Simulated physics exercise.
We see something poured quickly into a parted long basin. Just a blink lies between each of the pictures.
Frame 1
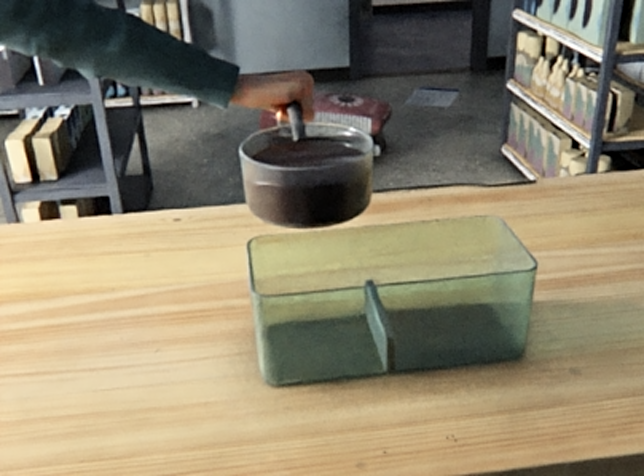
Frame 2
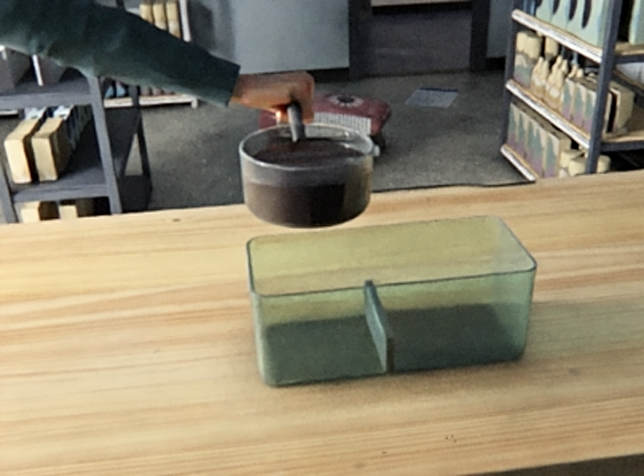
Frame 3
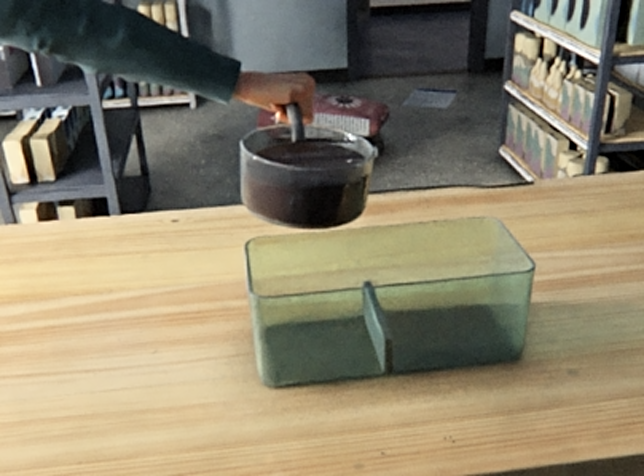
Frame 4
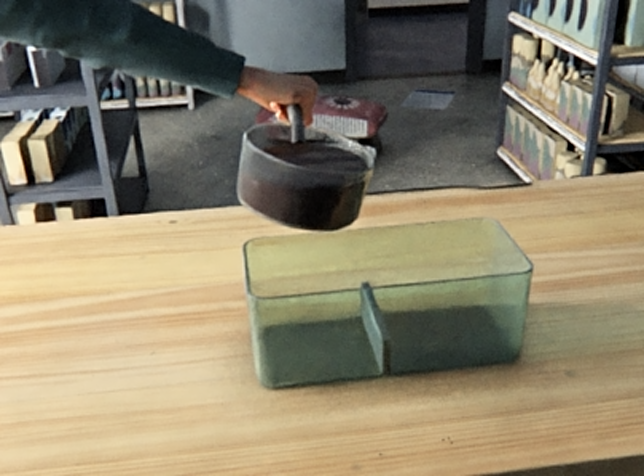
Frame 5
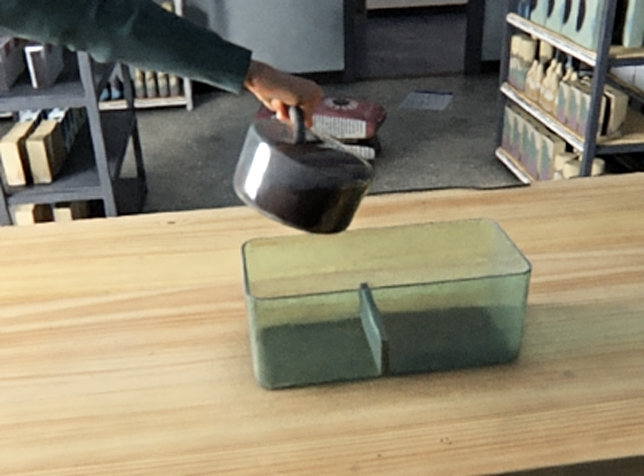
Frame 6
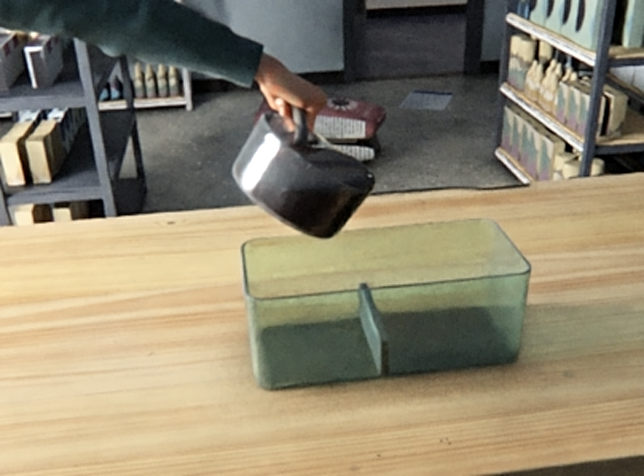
At the start, a hand in a dark green sleeve holds a round pot of dark contents level above a clear, greenish long basin with a dividing wall, on a wooden table. The hand then tilts the pot to the right, slightly at first and then more steeply, its right side dipping lower over the basin.
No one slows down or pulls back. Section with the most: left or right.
The bigger share just pools up in the right section, I think.
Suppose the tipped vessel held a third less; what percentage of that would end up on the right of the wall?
Roughly 65 %.
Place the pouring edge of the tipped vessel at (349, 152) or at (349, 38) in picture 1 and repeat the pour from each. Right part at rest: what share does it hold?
First try: About 50 %; second try: About 70 %.
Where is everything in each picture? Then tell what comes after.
Tilt 0°; pouring edge (371, 141); surface from (245, 165) to (368, 155); the long basin's rim runs from (249, 267) to (519, 242); the wall's top is at (379, 308), in the first picture.
Tilt 2°; pouring edge (371, 143); surface from (244, 165) to (368, 156), in the second picture.
Tilt 6°; pouring edge (372, 149); surface from (244, 164) to (367, 157), in the third picture.
Tilt 14°; pouring edge (372, 159); surface from (242, 164) to (368, 161), in the fourth picture.
Tilt 24°; pouring edge (372, 171); surface from (239, 165) to (370, 164), in the fifth picture.
Tilt 36°; pouring edge (370, 184); surface from (238, 163) to (362, 172); 3 per cent is over the edge, in the sixth picture.
A moment on, the tilt is 103° and 19 per cent is still to pour, 1 is left of the wall and 47 right of it.
Next, the tilt is 110° and 3 per cent is still to pour, 19 is left of the wall and 74 right of it.
Then the tilt is 110° and 0 per cent is still to pour, 29 is left of the wall and 69 right of it.
Later the tilt is 110° and 0 per cent is still to pour, 30 is left of the wall and 69 right of it.
At rest 30 per cent lies left of the wall, 69 right of it and 1 outside.
